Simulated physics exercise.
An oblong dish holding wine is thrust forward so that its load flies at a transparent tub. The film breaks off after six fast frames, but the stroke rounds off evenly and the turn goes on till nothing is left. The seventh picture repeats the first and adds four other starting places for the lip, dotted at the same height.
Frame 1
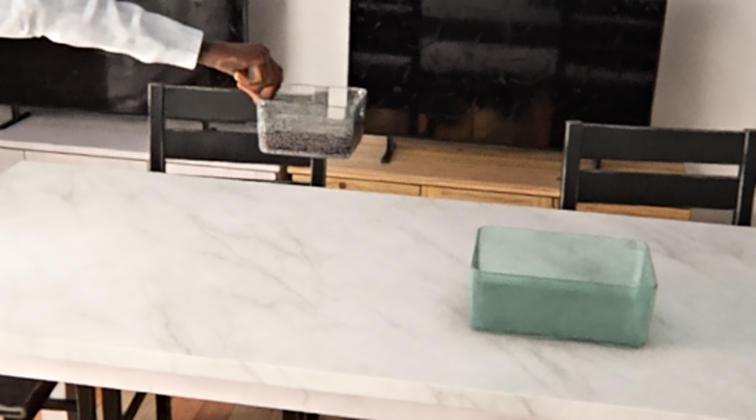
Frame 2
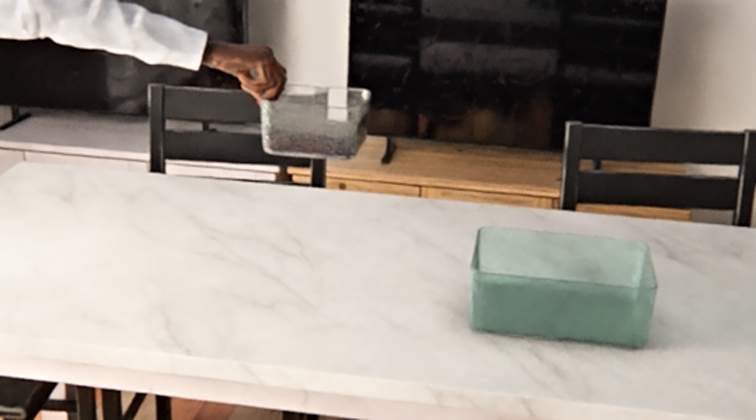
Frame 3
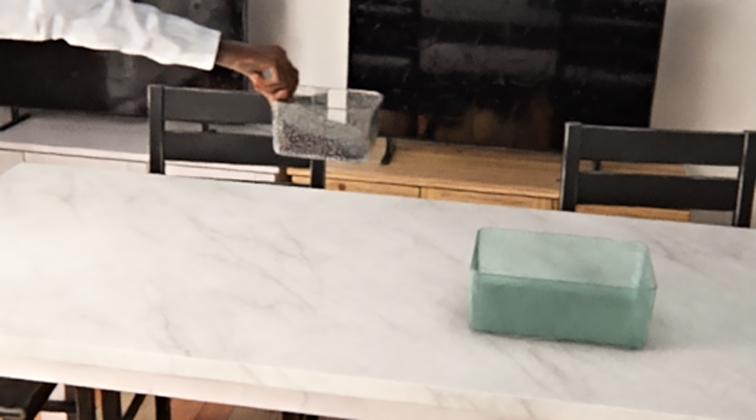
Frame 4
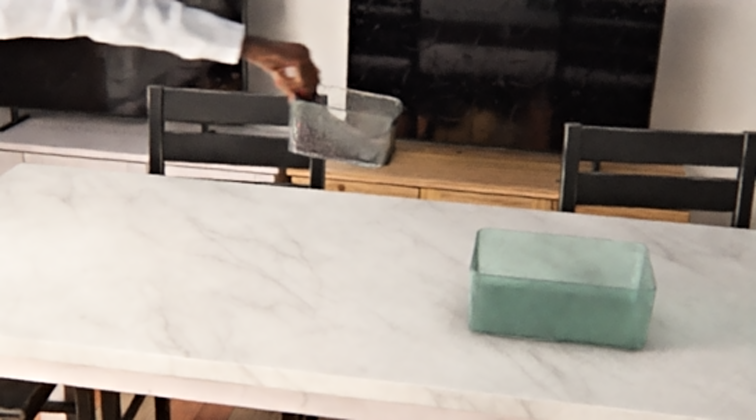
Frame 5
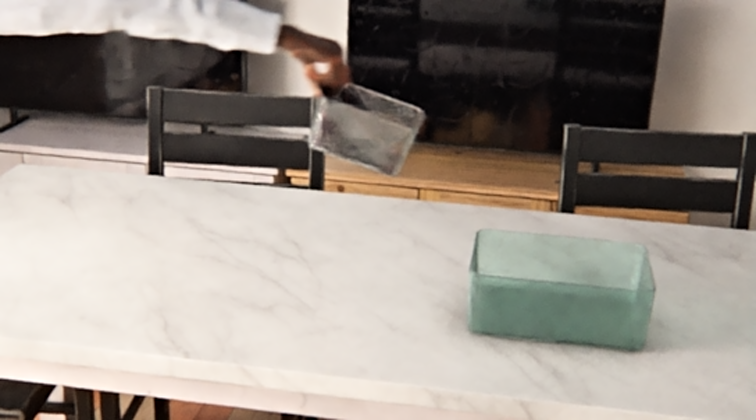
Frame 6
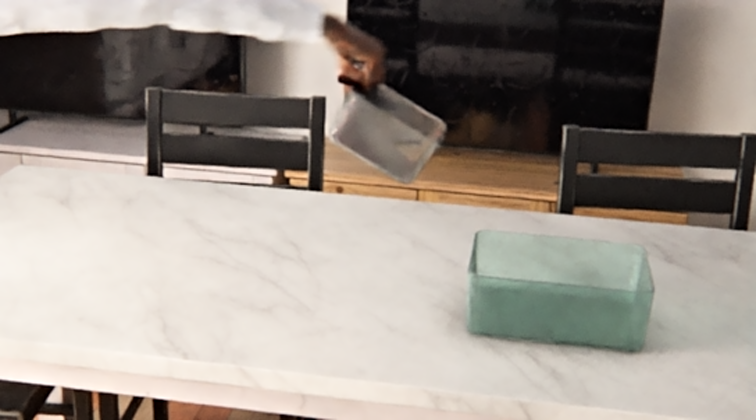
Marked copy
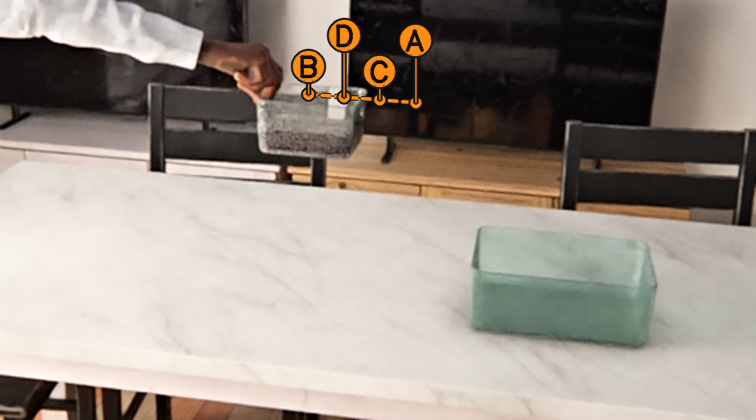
At a marble-topped table with dark chairs behind it, a hand held a clear oblong dish level, then moved it rightward and tipped it toward a see-through green tub that stayed still.
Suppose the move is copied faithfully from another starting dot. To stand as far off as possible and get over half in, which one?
B.
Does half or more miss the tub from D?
No, that is safe.
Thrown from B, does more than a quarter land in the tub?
Yes, clearly.
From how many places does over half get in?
All of them.
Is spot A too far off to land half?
No, not at all.
On the marked copy, A at (415, 102); B at (308, 94); C at (379, 99); D at (344, 97).
With A, about 67 % lands in the tub, 3 % falls short and 30 % goes beside or beyond.
With B, about 63 % lands in the tub, 28 % falls short and 8 % goes beside or beyond.
With C, about 81 % lands in the tub, 5 % falls short and 14 % goes beside or beyond.
With D, about 77 % lands in the tub, 16 % falls short and 7 % goes beside or beyond.
